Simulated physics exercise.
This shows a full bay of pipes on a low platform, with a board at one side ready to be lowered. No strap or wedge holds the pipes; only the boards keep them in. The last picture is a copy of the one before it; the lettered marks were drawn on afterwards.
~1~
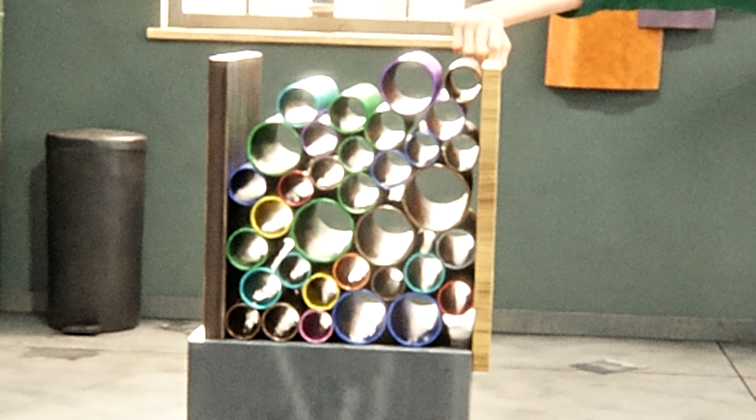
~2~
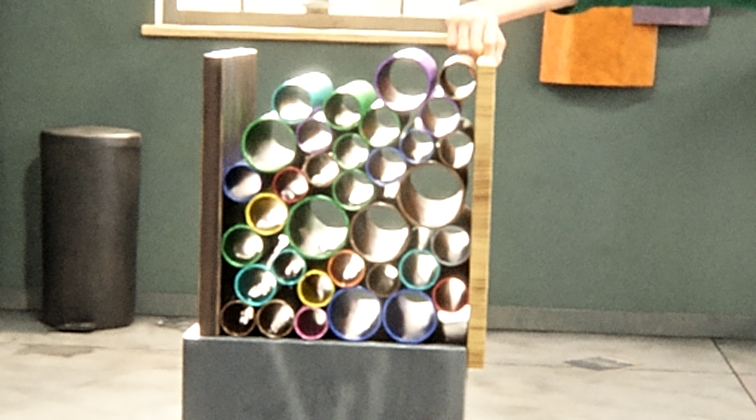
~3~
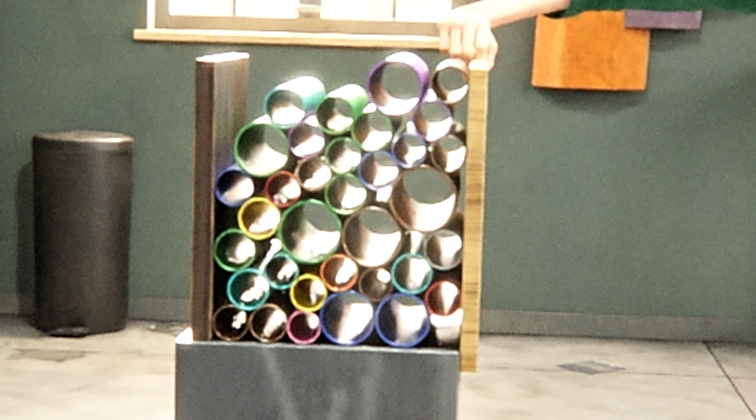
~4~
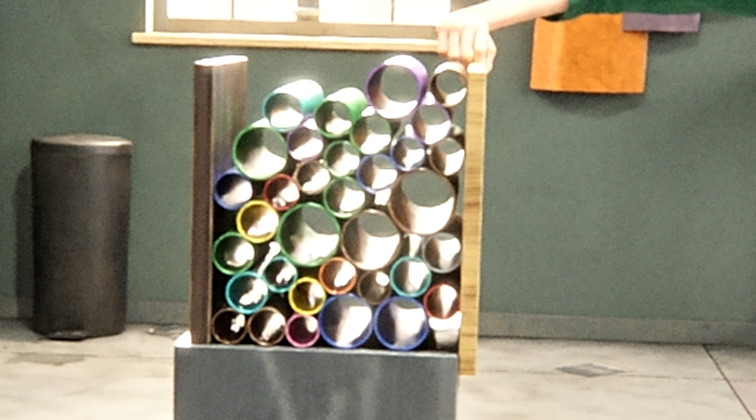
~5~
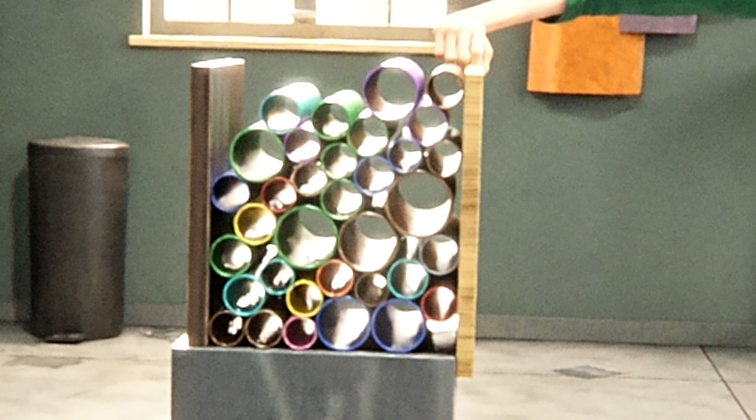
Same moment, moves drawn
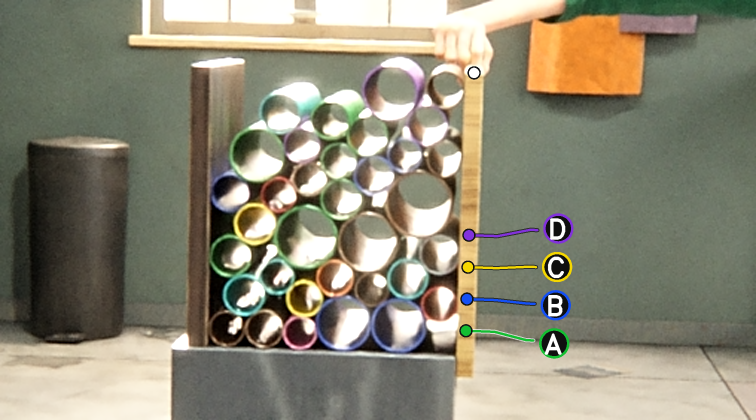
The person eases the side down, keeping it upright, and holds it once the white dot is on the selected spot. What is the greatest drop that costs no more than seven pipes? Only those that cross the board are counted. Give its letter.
Stop at C.
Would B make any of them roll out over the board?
Yes, at B.
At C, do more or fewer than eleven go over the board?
It loses fewer than eleven.
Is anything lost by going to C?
Yes.
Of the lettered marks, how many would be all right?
The number is two.
On the copy, A at (466, 331); B at (467, 299); C at (468, 267); D at (469, 235); the white dot at (474, 73).
On C. First, top of the board (463, 156).
Then, top of the board (460, 248).
Finally, top of the board (459, 266), six out over the board.
By contrast, A more than seven out over the board; B more than seven out over the board; D six out over the board.
